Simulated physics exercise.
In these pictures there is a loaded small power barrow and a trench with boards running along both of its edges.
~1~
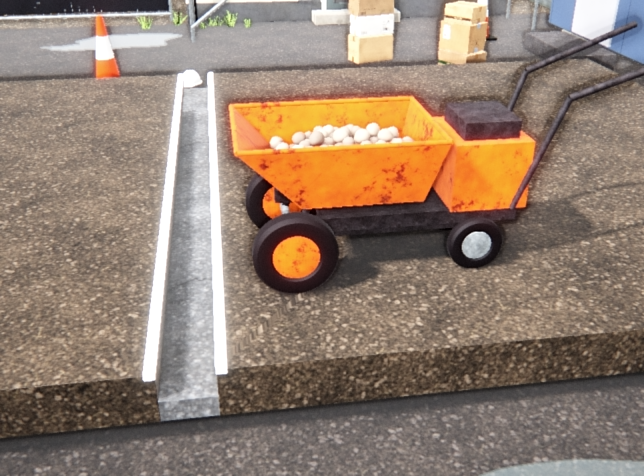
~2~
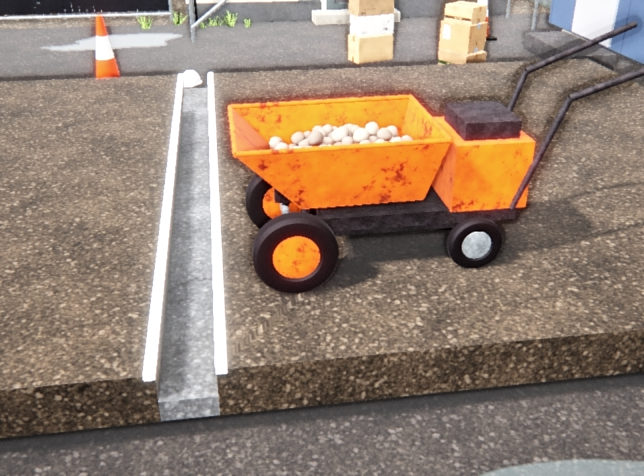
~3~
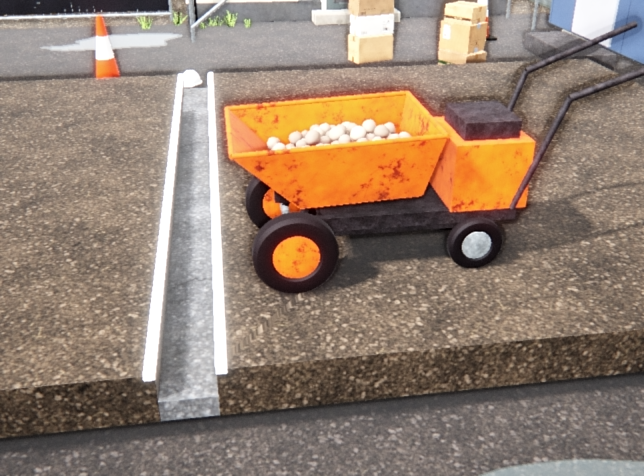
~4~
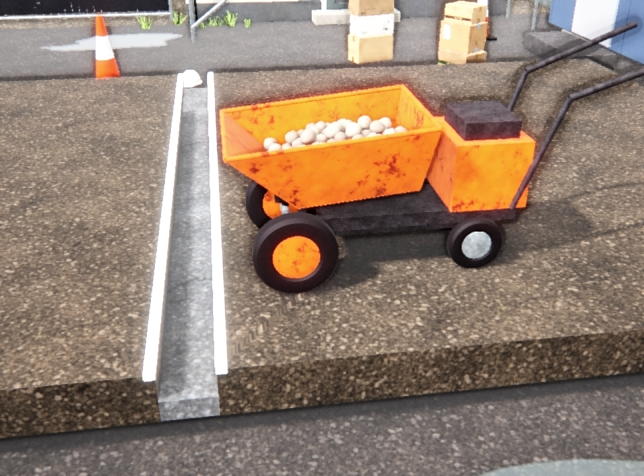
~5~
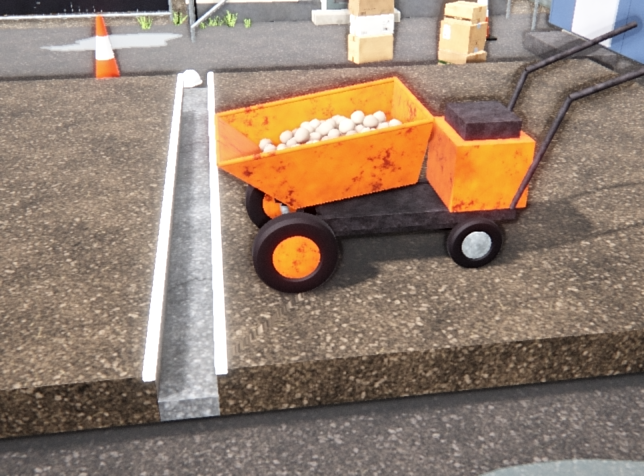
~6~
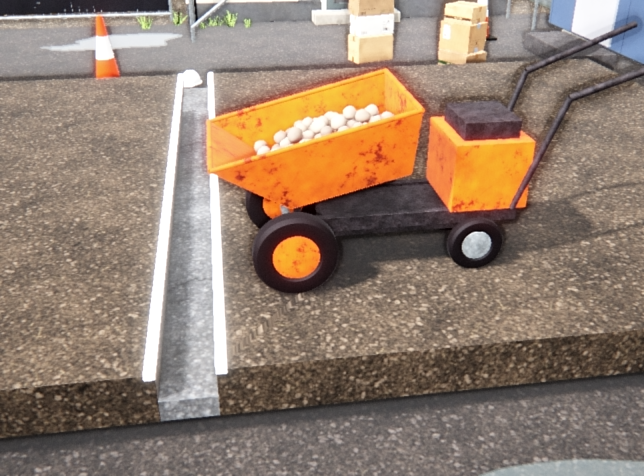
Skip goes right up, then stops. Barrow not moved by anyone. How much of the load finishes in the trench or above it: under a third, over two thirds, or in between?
Under a third.
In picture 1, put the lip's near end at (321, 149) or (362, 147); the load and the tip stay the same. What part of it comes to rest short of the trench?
It comes out near 20 in a hundred for the first and near 50 in a hundred for the second.
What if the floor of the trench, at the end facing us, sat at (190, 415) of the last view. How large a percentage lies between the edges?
I'd put it at about 20 in a hundred.
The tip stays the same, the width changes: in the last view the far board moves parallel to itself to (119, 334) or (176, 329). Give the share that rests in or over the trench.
80 %, then 0 %.
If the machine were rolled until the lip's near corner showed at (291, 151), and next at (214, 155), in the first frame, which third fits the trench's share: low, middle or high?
Well, for the first stop the answer is beyond two thirds, and for the second it is under a third.
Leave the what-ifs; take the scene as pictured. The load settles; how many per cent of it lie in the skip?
That comes to about 5 per cent or so.
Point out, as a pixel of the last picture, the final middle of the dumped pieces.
I'd say the middle ends up at about (118, 265).
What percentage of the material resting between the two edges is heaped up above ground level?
15 per cent, near enough.
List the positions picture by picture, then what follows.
The first picture shows lip of the skip at (237, 154), level; top of the load at (349, 144), river pebbles; first edge of the trench at (220, 325); far edge at (153, 331), the trench under half as wide as the skip, and about half as deep as wide.
The second picture shows lip of the skip at (236, 155), level; top of the load at (348, 143).
The third picture shows lip of the skip at (232, 157), tipped barely; top of the load at (351, 144).
The fourth picture shows lip of the skip at (226, 160), tipped barely; top of the load at (354, 129).
The fifth picture shows lip of the skip at (219, 165), tipped a little; top of the load at (360, 132).
The sixth picture shows lip of the skip at (211, 172), tipped a little; top of the load at (352, 127); first edge of the trench at (220, 325); far edge at (153, 331).
Soon after the last picture, skip tipped steeply; all in the skip.
A little later, skip tipped steeply; most in the skip; a stray few in or heaped over the trench; about a quarter beyond it; a stray few falling.
Later still, skip tipped right over; a small part in the skip; a small part in or heaped over the trench; most beyond it.
By the end, skip tipped right over; a small part in the skip; about a quarter in or heaped over the trench; most beyond it.
